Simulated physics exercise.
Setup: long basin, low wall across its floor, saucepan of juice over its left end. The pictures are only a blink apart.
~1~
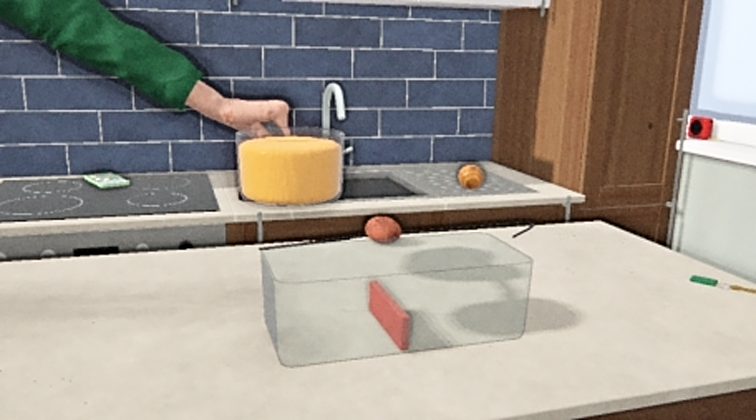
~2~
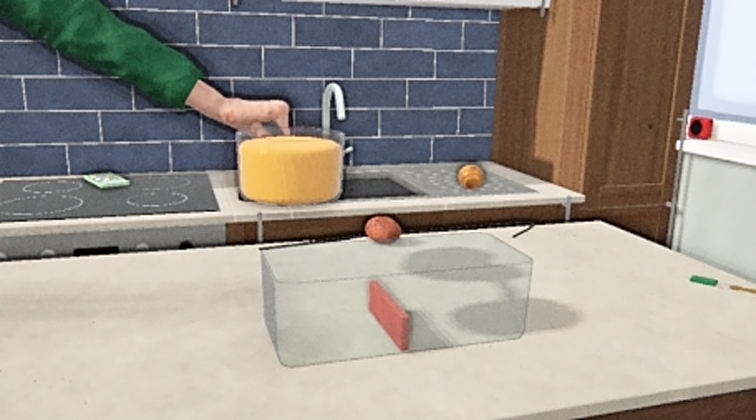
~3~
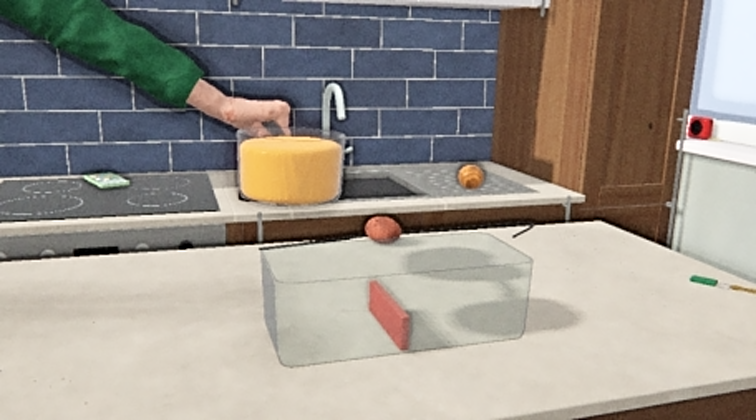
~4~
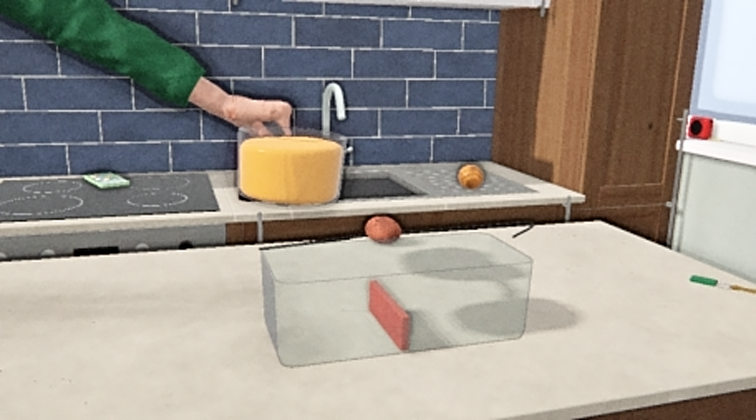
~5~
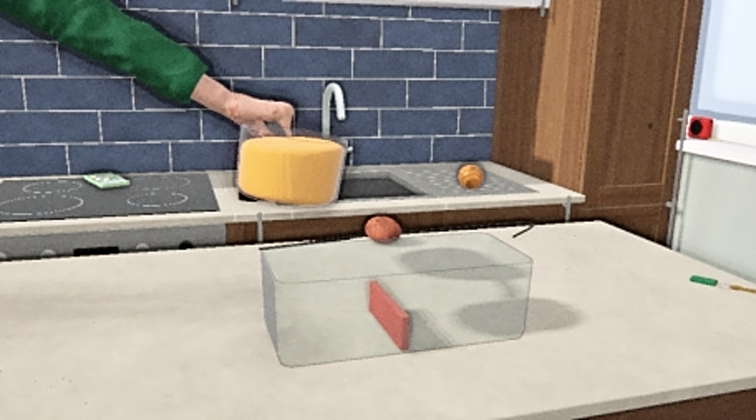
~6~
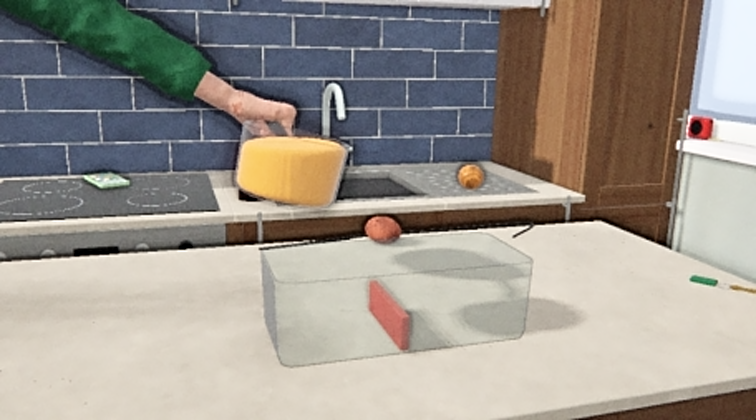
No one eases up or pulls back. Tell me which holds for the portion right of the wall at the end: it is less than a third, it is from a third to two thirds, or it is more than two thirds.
It is from a third to two thirds.
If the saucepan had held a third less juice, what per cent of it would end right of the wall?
15 per cent.
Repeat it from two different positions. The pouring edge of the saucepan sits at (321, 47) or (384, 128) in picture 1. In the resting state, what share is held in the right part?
Roughly 45 per cent, then roughly 90 per cent.
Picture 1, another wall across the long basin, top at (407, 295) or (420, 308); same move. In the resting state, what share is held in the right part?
Roughly 5 per cent, and 15 per cent.
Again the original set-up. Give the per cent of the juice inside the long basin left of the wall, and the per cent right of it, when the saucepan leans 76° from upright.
Left: Roughly 5 %; right: Roughly 5 %.
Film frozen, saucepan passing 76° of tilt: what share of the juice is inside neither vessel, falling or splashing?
Close to 35 per cent.
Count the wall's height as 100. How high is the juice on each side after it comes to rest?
Near 40 in a hundred to the left, 30 to the right.
A moment on, the saucepan is tipped on its side and 56 per cent is still to pour, 4 is left of the wall and 7 right of it.
Next, the saucepan is tipped right over and 9 per cent is still to pour, 38 is left of the wall and 44 right of it.
Then the saucepan is tipped right over and 0 per cent is still to pour, 54 is left of the wall and 44 right of it.
Later the saucepan is tipped right over and 0 per cent is still to pour, 55 is left of the wall and 44 right of it.
Finally, 55 per cent lies left of the wall, 44 right of it and 1 outside.
